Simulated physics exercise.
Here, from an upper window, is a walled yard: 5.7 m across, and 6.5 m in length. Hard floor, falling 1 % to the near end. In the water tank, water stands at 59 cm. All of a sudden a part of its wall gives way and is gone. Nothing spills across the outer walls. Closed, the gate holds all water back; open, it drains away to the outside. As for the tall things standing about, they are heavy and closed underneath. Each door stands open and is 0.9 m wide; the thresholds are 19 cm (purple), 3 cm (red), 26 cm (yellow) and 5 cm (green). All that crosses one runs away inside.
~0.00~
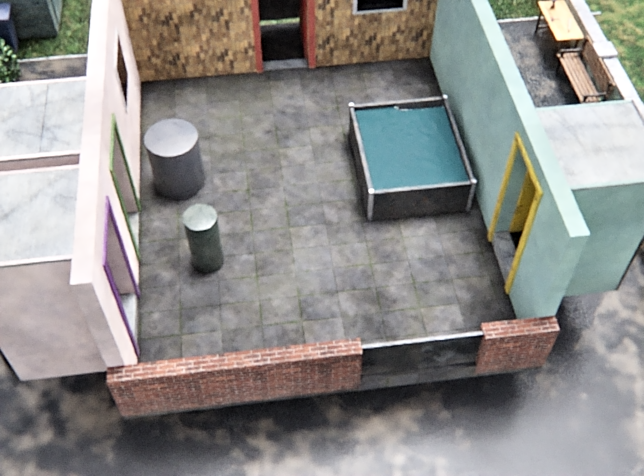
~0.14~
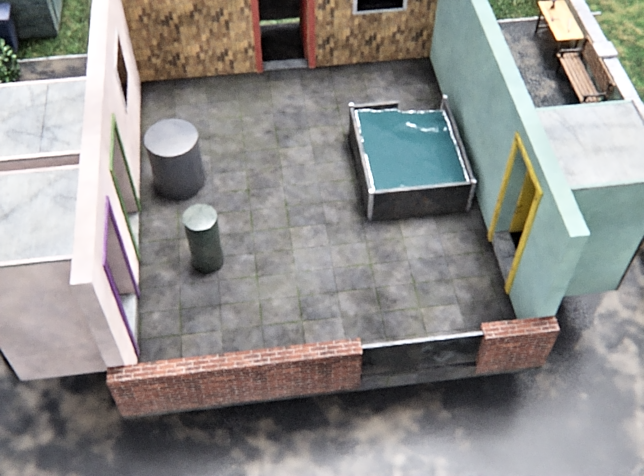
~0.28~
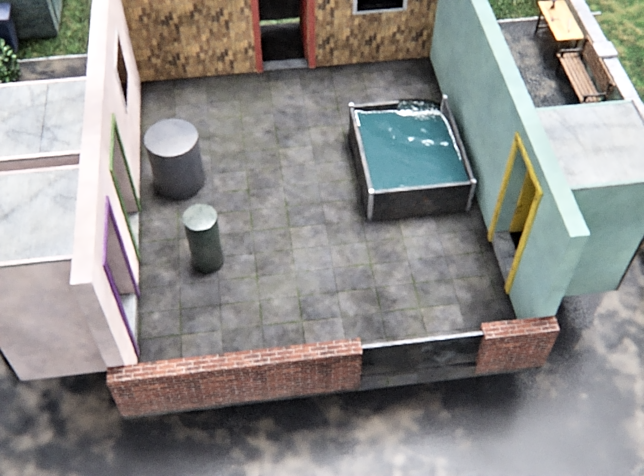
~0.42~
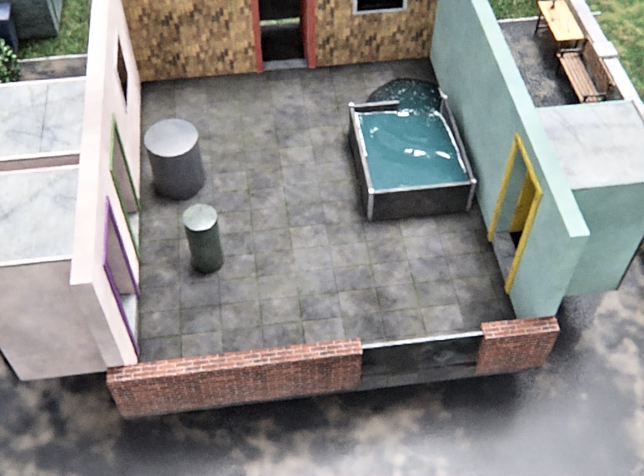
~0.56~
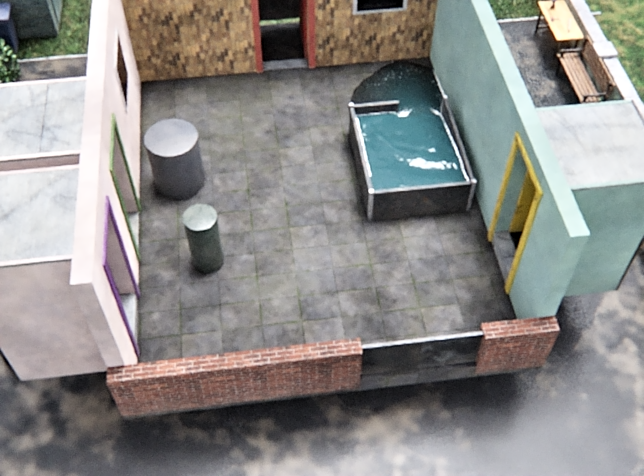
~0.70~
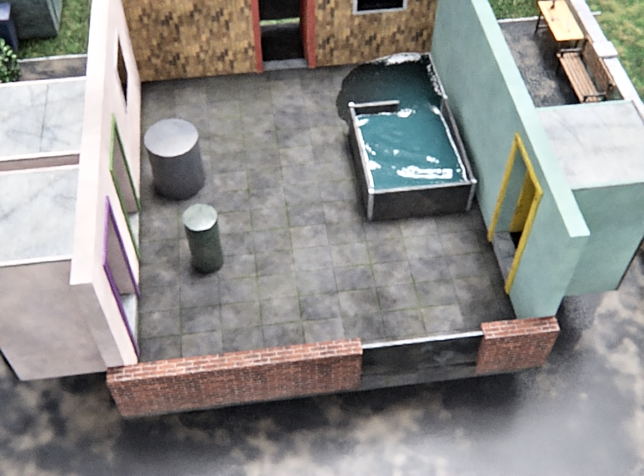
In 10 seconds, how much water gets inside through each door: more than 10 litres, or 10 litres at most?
Purple door: Lags behind the figure, red door: Outstrips the figure, yellow door: Lags behind the figure, green door: Lags behind the figure.
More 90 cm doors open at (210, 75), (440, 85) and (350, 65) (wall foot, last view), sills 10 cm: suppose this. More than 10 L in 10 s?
Door 1: Lower; door 2: Higher; door 3: Higher.
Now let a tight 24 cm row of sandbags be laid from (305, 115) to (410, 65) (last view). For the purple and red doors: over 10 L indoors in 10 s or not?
Note - purple: Limit held; red: Limit held.
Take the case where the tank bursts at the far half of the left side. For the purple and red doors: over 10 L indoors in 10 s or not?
So purple ends up short of it and red ends up past the limit.
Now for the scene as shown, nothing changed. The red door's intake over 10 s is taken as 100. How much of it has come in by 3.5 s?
Roughly 40 percent is in by then.
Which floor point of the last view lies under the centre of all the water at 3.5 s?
The water's centre sits at about (357, 129).
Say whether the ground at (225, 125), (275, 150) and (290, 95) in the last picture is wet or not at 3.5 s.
Point 1: Reached; point 2: Reached; point 3: Reached.
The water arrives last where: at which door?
Purple.
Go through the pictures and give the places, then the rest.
The first picture shows the water tank at (410, 146) is whole and still, 59 cm deep.
In the second picture, water pours out on the water tank's far side and has run 0.4 m, to a hidden place; typically 5 cm deep outside, 59 cm at the water tank's back.
In the third picture, the front is at a hidden place, 0.8 m from the gap on the water tank's far side; 0.6 m2 of floor is under water; 59 cm left at the back of the water tank.
In the fourth picture, the front is at (398, 82), 1.3 m from the gap on the water tank's far side; 1.4 m2 of floor is under water; 59 cm left at the back of the water tank.
In the fifth picture, the front is at (408, 64), 1.8 m from the gap on the water tank's far side; 2.2 m2 of floor is under water; 59 cm left at the back of the water tank.
In the sixth picture, the front is at (368, 64), 2.0 m from the gap on the water tank's far side; 2.8 m2 of floor is under water; 57 cm left at the back of the water tank.
After 1.4 s water covers 10 % of the floor and is deepest (44 cm) near (419, 59); purple door not reached, red door not reached, yellow door not reached, green door not reached.
After 2.2 s water covers 15 % of the floor and is deepest (37 cm) near (419, 59); purple door not reached, red door 8 cm at the sill, 1 L in, yellow door not reached, green door not reached.
After 3.5 s water covers 40 % of the floor and is deepest (22 cm) near (431, 97); purple door not reached, red door 7 cm at the sill, 14 L in, yellow door 1 cm at the sill, 0 L in, green door not reached.
After 6.0 s water covers 60 % of the floor and is deepest (16 cm) near (141, 116); purple door 5 cm at the sill, 0 L in, red door 5 cm at the sill, 29 L in, yellow door 2 cm at the sill, 0 L in, green door 4 cm at the sill, 0 L in.
After 10.0 s water covers 90 % of the floor and is deepest (10 cm) near (426, 357); purple door 4 cm at the sill, 0 L in, red door 3 cm at the sill, 35 L in, yellow door 1 cm at the sill, 0 L in, green door 3 cm at the sill, 0 L in.
